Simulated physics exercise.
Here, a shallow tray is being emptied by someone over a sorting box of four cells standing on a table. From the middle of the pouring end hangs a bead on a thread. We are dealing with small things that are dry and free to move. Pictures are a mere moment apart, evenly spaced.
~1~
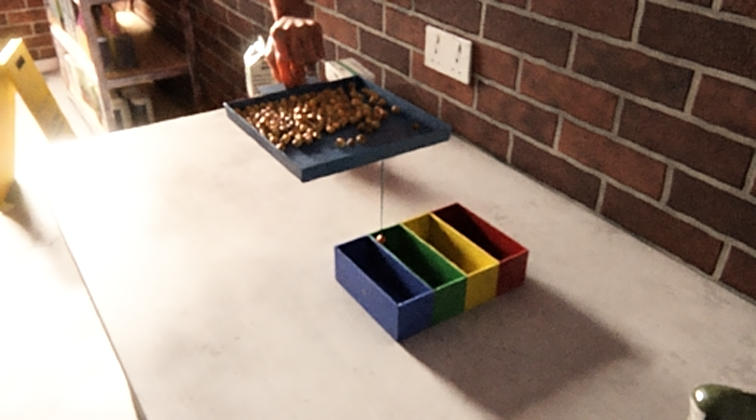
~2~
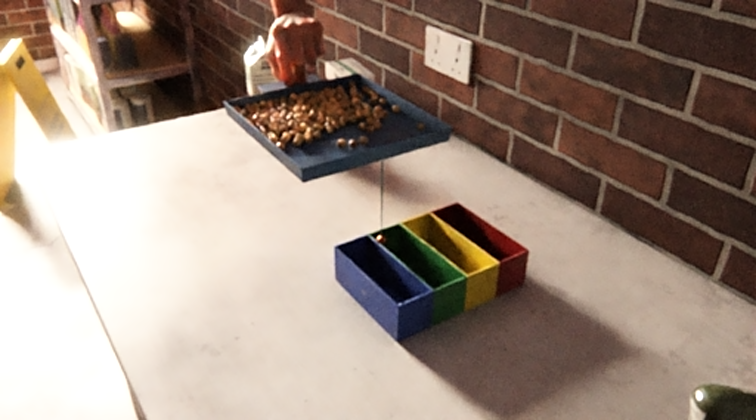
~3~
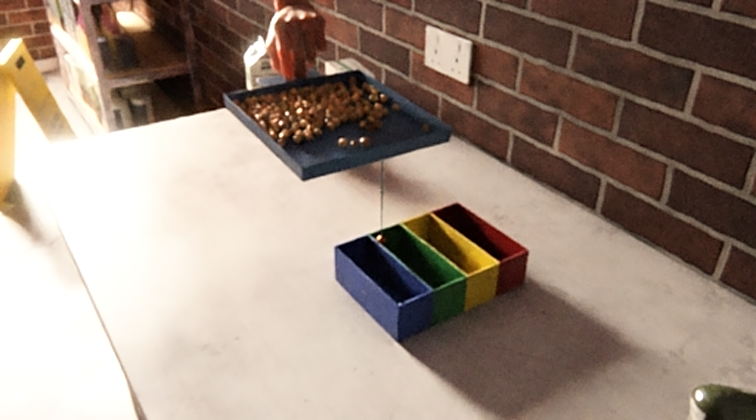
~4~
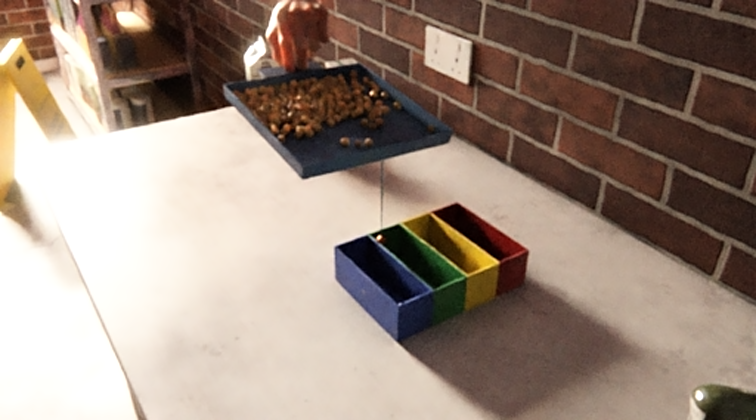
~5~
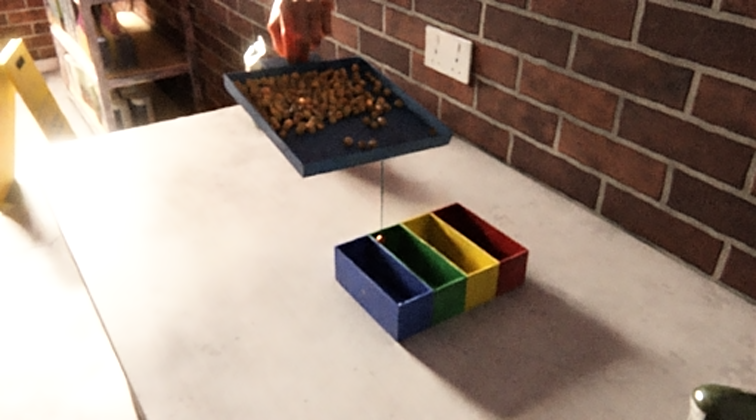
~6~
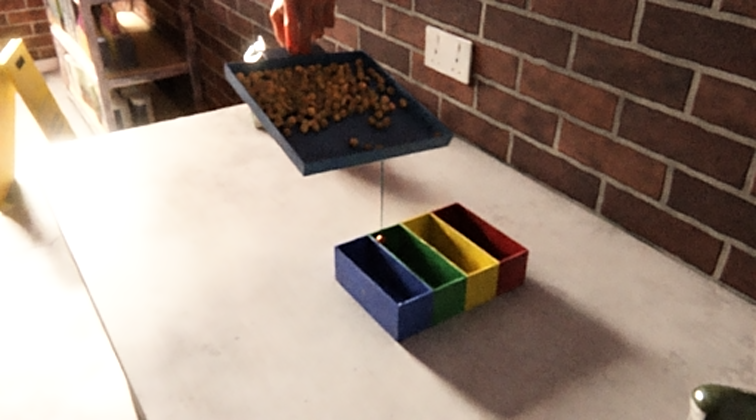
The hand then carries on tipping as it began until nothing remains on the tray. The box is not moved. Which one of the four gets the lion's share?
Lion's share: Yellow.
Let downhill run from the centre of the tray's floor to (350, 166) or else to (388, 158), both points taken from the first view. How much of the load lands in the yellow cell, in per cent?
You'd see roughly 0 per cent the first time and 30 per cent the second.
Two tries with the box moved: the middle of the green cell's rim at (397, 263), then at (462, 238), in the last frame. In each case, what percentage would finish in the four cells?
About 90 % and 90 %.
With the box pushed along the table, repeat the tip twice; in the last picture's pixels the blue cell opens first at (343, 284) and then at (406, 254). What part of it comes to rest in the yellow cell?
Roughly 20% on the first try and 30% on the second.
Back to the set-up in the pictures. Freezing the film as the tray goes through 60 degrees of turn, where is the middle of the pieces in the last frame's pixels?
Near (405, 130).
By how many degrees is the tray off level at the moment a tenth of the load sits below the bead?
85°, roughly.
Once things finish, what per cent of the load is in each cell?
Blue cell: 0 %, green cell: 20 %, yellow cell: 50 %, red cell: 10 %.
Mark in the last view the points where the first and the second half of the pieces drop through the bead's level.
Points: About (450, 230), then about (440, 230).
Shortly afterwards, tray tipped steeply; all but a few on the tray; only a few in the green cell; only a few in the yellow cell; only a few in the red cell; only a few falling or outside the box.
Next, tray tipped right over; near a quarter on the tray; near a third in the yellow cell; a little in the green cell; a little in the red cell; only a few in the blue cell; near a quarter falling or outside the box.
Some moments later, tray tipped past a quarter turn; near half in the yellow cell; near a quarter in the green cell; a little in the red cell; only a few in the blue cell; a little falling or outside the box.
In the end, tray tipped past a quarter turn; near half in the yellow cell; near a quarter in the green cell; a little in the red cell; only a few in the blue cell; a little outside the box.
